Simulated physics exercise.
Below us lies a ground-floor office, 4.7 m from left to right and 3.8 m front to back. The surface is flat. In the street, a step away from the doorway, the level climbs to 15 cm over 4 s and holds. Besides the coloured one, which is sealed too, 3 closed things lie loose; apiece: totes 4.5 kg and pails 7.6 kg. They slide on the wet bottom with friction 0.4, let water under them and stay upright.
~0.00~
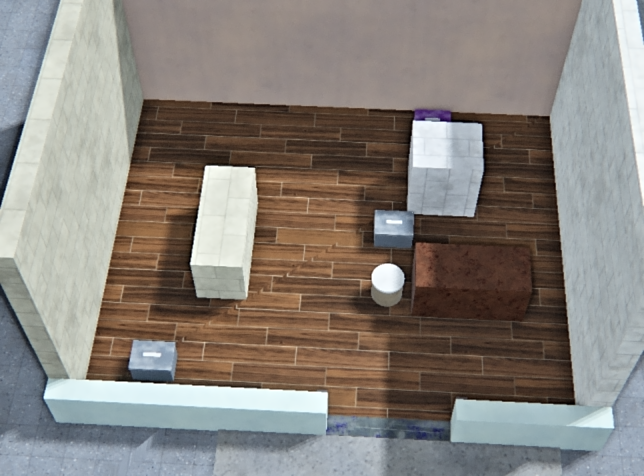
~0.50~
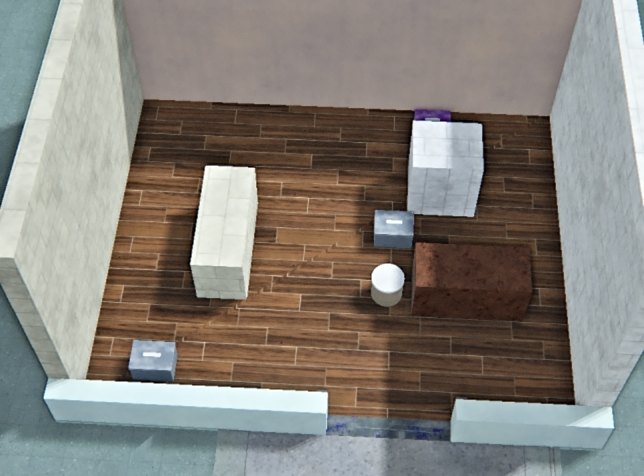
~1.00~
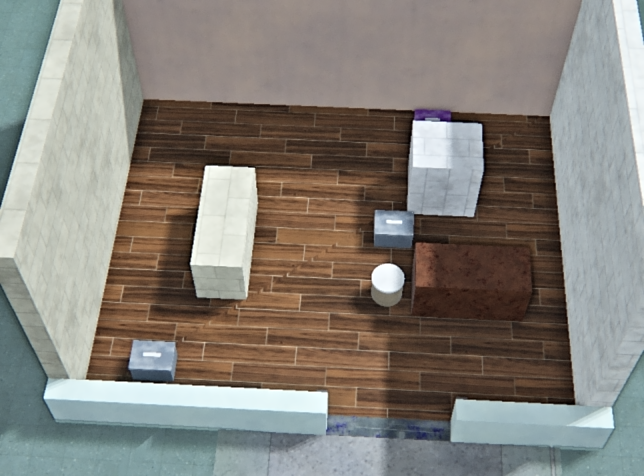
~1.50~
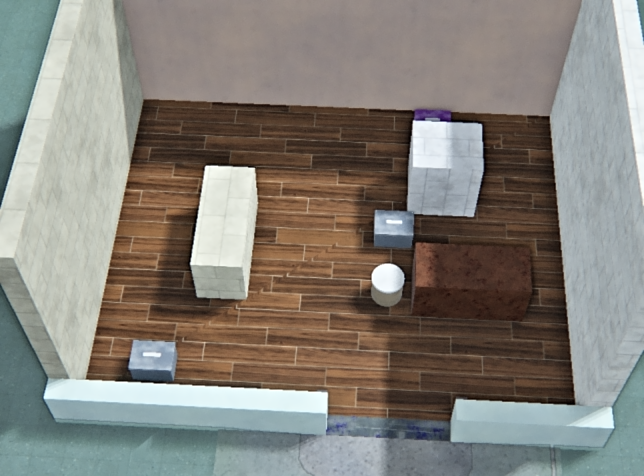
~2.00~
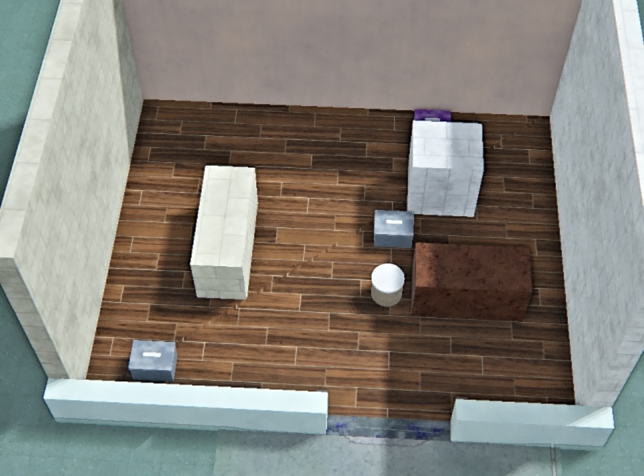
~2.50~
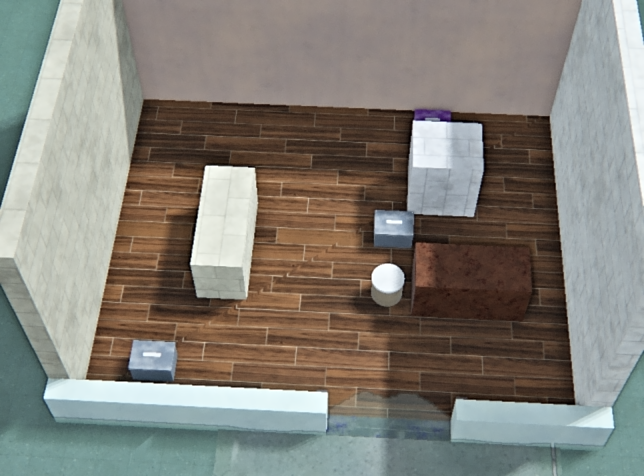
Thin water spreading across the street and just inside an office doorway, while the purple tote, grey boxes and white pail stay still.
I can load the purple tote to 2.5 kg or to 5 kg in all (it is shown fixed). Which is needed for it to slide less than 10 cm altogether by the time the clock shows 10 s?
I expect that only the larger load is enough.
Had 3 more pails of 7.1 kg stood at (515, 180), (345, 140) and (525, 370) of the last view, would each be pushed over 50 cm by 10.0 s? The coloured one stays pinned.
In that order: Less, less, under.
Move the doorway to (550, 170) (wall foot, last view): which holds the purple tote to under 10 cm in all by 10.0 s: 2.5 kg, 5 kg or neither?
In that case neither weight holds it.
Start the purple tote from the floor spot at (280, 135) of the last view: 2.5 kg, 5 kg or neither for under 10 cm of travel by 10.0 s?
Neither holds.
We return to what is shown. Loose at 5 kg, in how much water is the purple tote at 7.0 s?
About 0 cm.
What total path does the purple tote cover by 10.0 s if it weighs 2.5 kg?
Some 40 cm in all.
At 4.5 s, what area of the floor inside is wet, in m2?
About 3.5 m2.
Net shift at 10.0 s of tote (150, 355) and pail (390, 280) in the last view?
In that order: 0 cm, 60 cm.
After 3.5 s the purple tote would be 0 cm from its start with 2.5 kg and 0 cm from its start with 5 kg; 0 cm of water round it then.
After 4.5 s the purple tote would be 0 cm from its start with 2.5 kg and 0 cm from its start with 5 kg; 0 cm of water round it then.
After 7.0 s the purple tote would be 0 cm from its start with 2.5 kg and 0 cm from its start with 5 kg; 0 cm of water round it then.
After 10.0 s the purple tote would be 41 cm from its start with 2.5 kg and 1 cm from its start with 5 kg; 4 cm of water round it then.
